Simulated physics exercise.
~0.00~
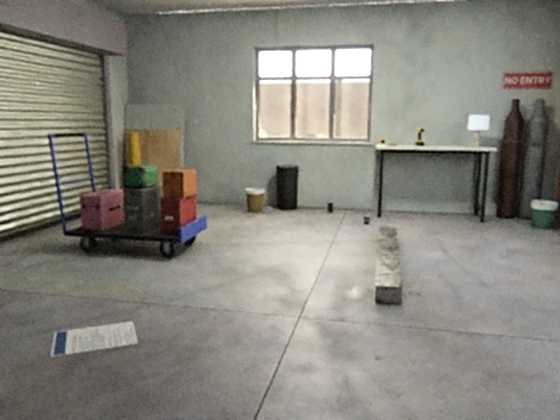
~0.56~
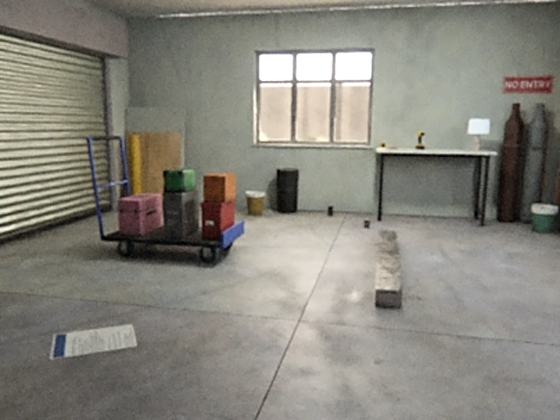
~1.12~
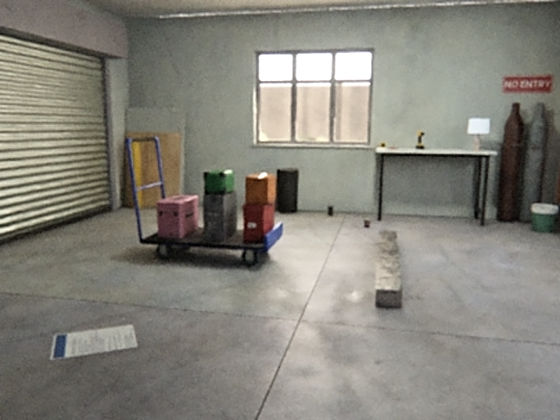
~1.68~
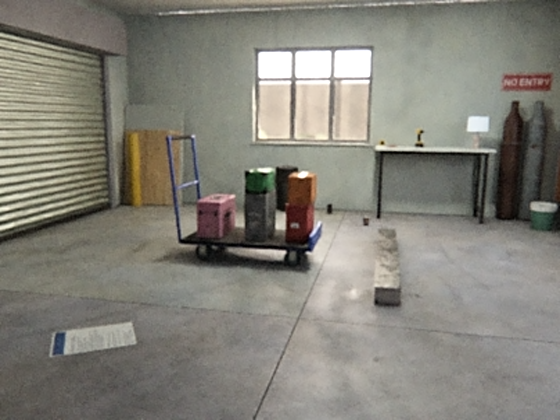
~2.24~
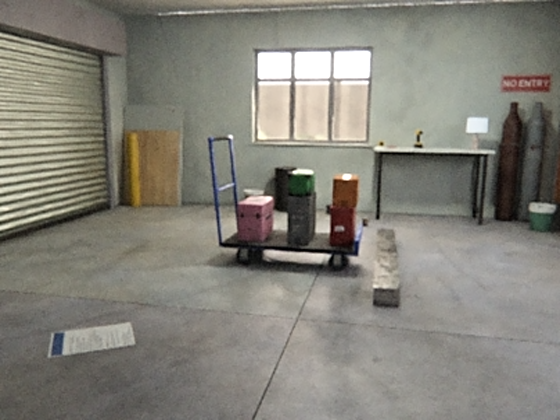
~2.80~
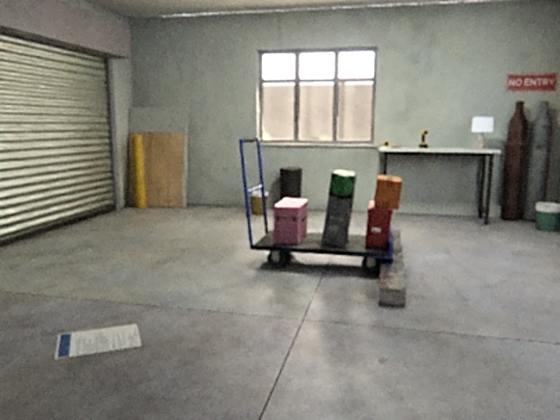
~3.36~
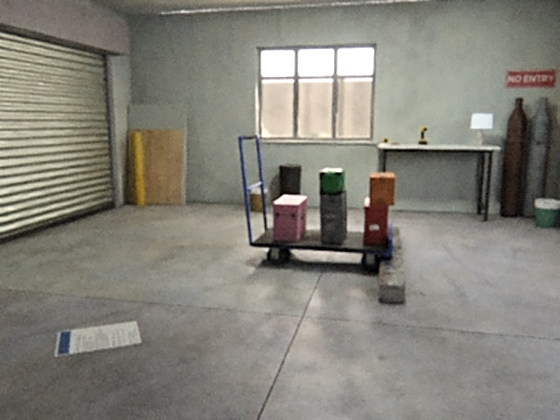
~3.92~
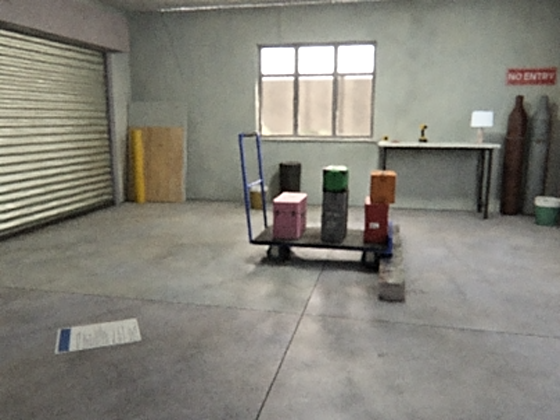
In a garage with a shuttered door, a blue-handled trolley loaded with colourful boxes rolled right until it stopped at a low concrete block; the grey box tilted briefly under the green one, then settled upright, and everything stayed on the deck.
